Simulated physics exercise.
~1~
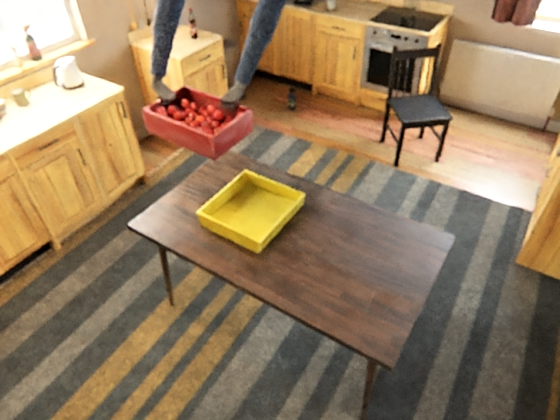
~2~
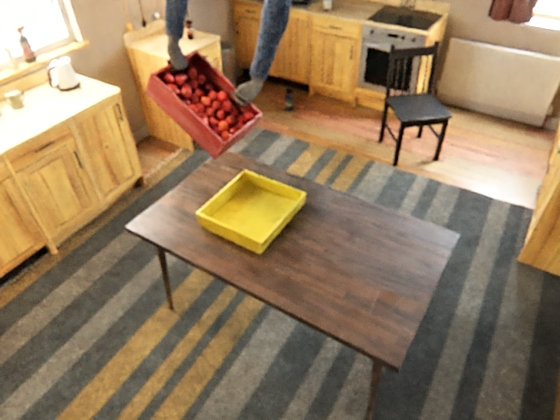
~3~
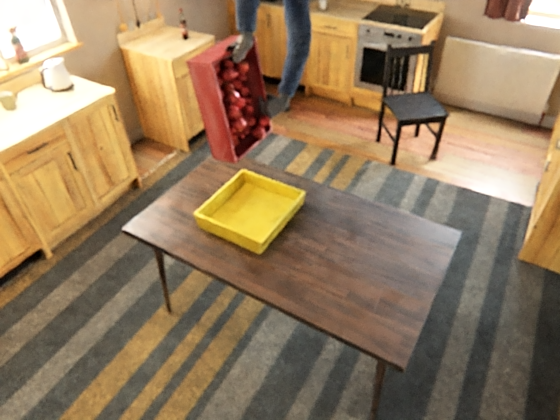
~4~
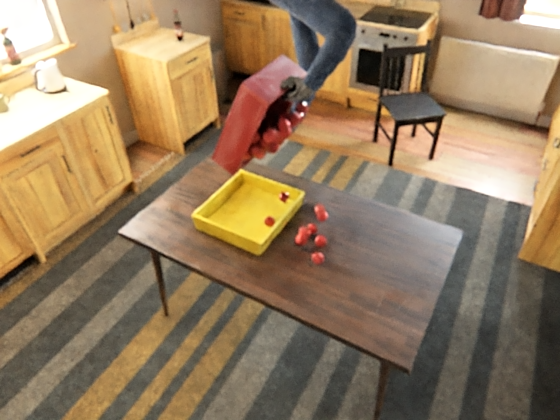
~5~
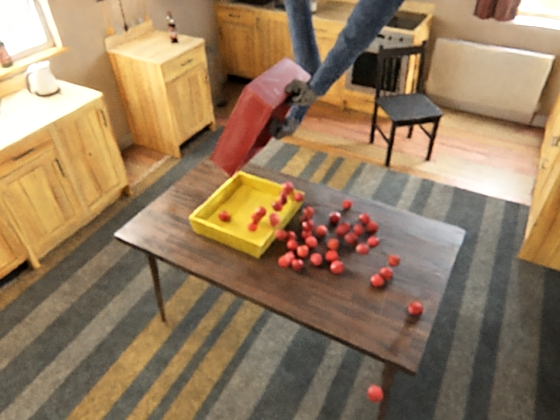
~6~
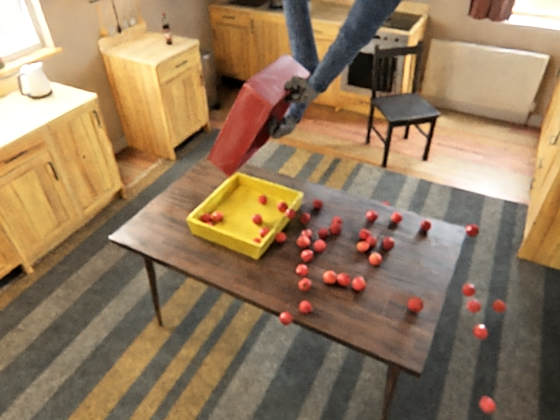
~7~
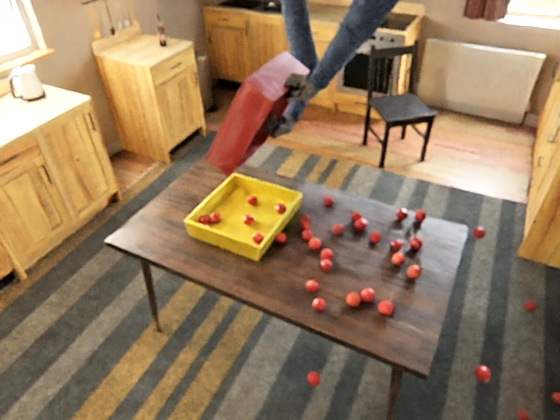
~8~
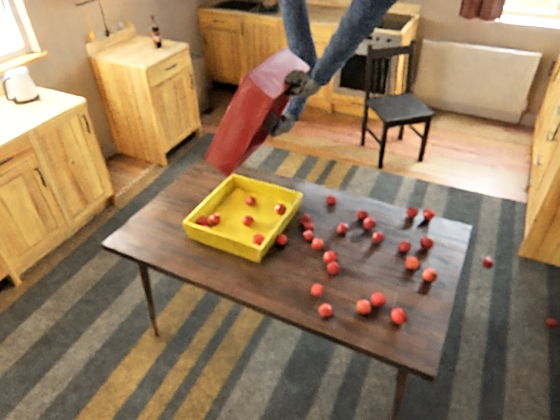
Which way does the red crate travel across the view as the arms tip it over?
The red crate moves to the right as the arms tip it.
